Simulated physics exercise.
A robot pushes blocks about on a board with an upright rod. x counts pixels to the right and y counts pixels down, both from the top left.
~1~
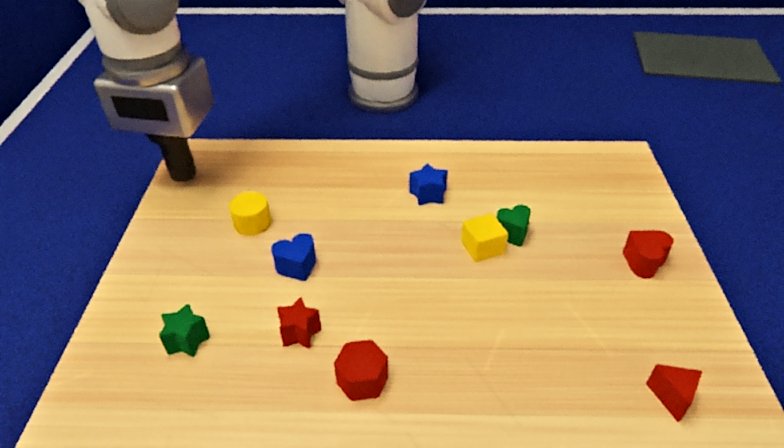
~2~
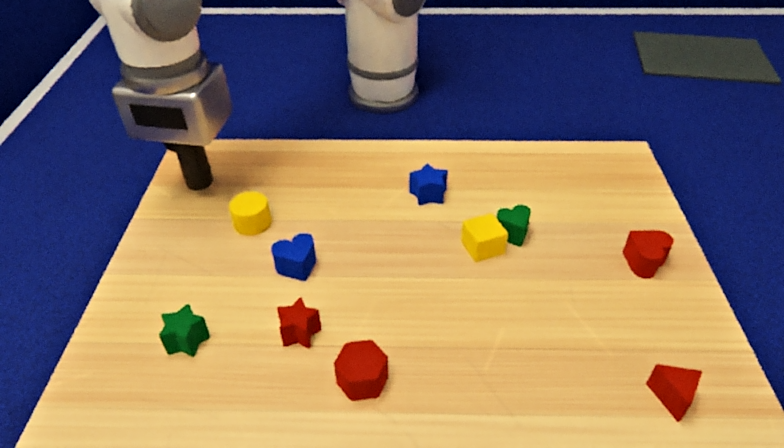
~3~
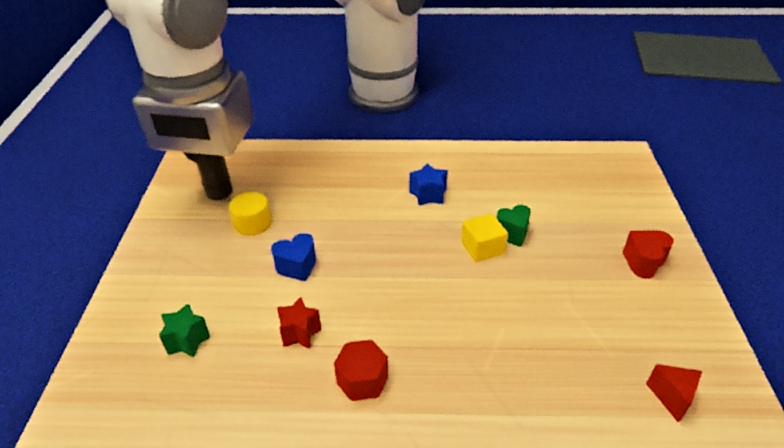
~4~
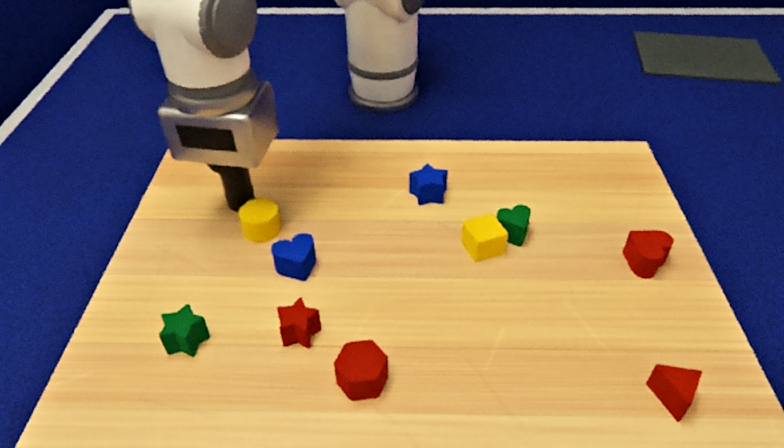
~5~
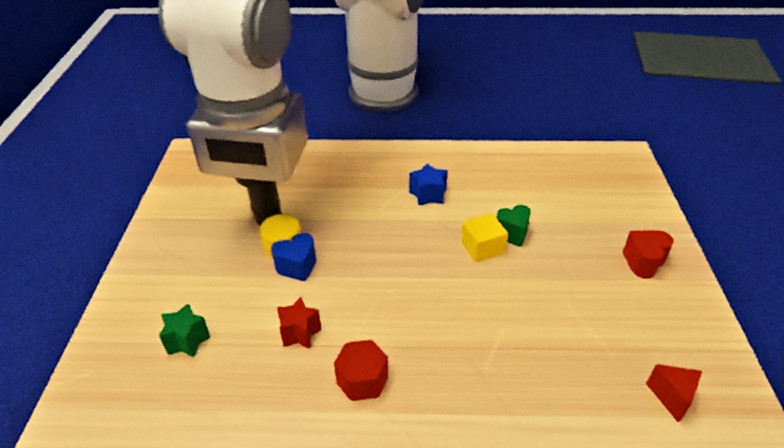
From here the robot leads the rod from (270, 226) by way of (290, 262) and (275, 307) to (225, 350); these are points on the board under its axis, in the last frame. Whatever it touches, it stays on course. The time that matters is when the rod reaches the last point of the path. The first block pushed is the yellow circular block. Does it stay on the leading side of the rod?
Beside or behind.
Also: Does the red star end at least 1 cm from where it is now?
Yes.
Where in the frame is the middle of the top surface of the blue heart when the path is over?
Its top middle: (346, 303).
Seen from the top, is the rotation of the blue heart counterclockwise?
Yes, that is how it ends up.
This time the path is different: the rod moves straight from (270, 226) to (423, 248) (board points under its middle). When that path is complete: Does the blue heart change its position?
It seems so.
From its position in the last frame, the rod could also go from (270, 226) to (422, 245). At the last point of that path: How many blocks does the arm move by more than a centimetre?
Here I'd predict two blocks moving more than 1 cm.
The first path, step by step. One third of the way, rod at (289, 254); yellow circular block at (304, 265); blue heart at (324, 286).
Two thirds of the way, rod at (273, 298); yellow circular block at (309, 295); blue heart at (346, 303), turned 40° anticlockwise; red star at (297, 325), turned 40° clockwise.
At the end, rod at (221, 340); green star not moved; yellow circular block at (309, 295); blue heart at (346, 303), turned 40° anticlockwise; red star at (297, 325), turned 40° clockwise.
